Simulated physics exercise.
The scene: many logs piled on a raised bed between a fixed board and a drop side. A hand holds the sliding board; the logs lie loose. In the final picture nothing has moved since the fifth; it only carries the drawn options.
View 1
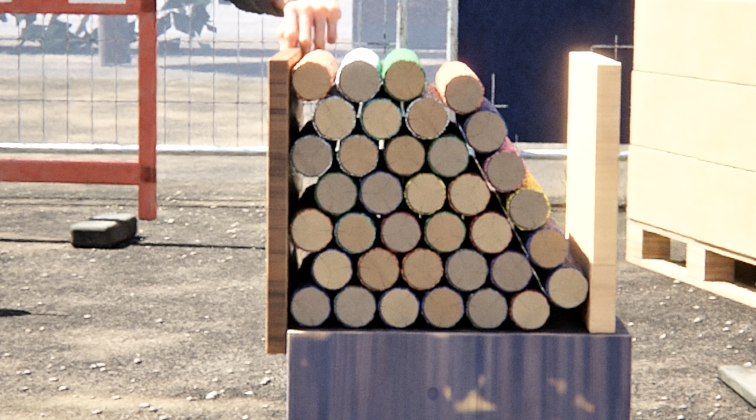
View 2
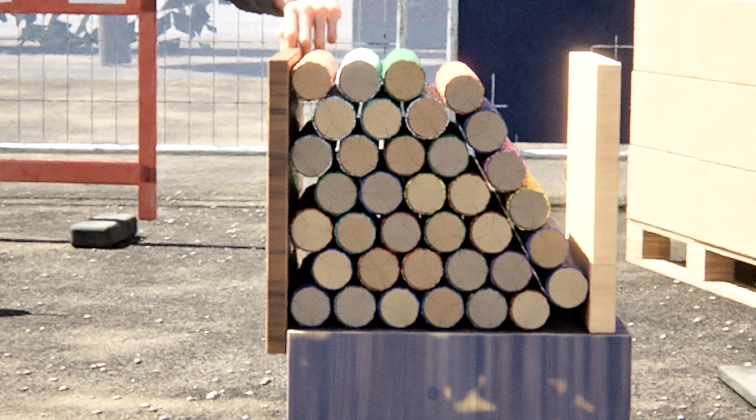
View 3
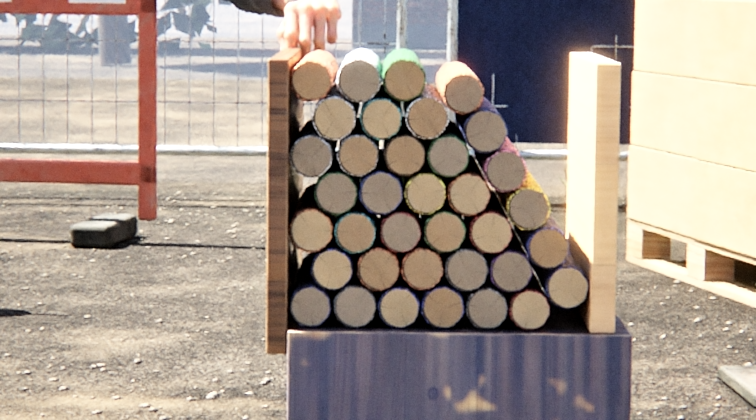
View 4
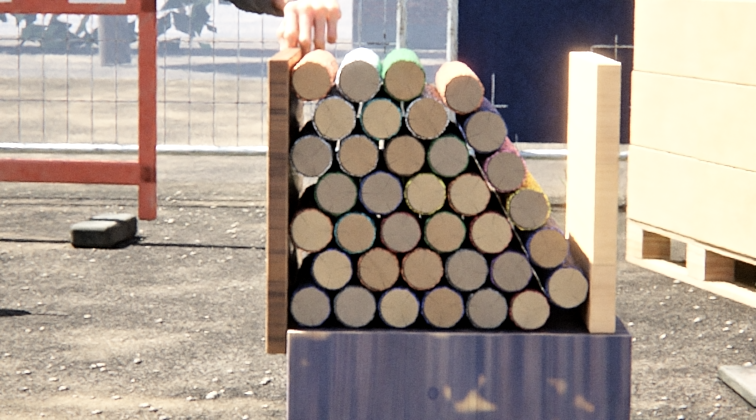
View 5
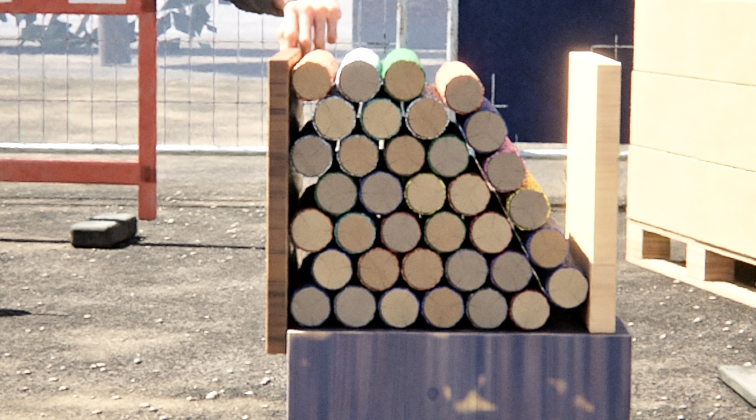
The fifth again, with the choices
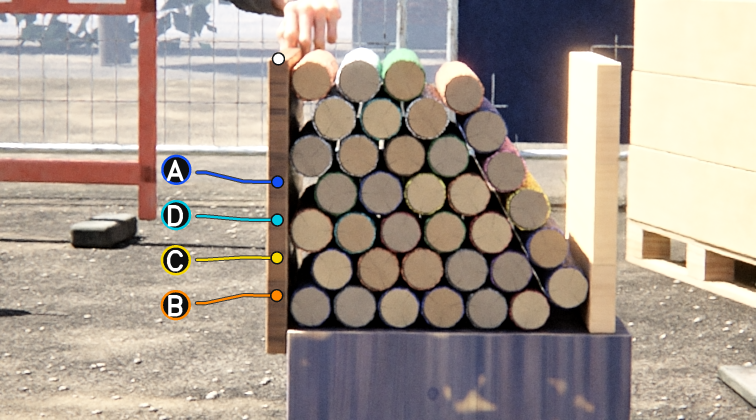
A loose stack of round logs, their pale cut ends facing the viewer, sits between two upright wooden boards on a grey-blue block in a sunlit outdoor yard, seen straight on. A hand holds the left board's top, with a red barrier and wire fence to the left and pale stacked boxes on a pallet to the right. Nothing visibly moves, and the camera stays still.
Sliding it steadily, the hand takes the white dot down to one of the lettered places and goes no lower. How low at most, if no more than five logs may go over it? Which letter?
No lower than C.
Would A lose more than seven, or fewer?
At A, fewer than seven.
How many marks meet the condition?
The number is three.
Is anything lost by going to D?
Yes.
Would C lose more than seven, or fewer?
At C, fewer than seven.
On the marked copy, A at (278, 182); B at (277, 295); C at (277, 258); D at (278, 220); the white dot at (279, 59).
With C. Early on, top of the board (289, 145).
Further on, top of the board (288, 242).
At the end, top of the board (288, 257), four out over the board.
As for the rest, A one out over the board; B more than five out over the board; D four out over the board.
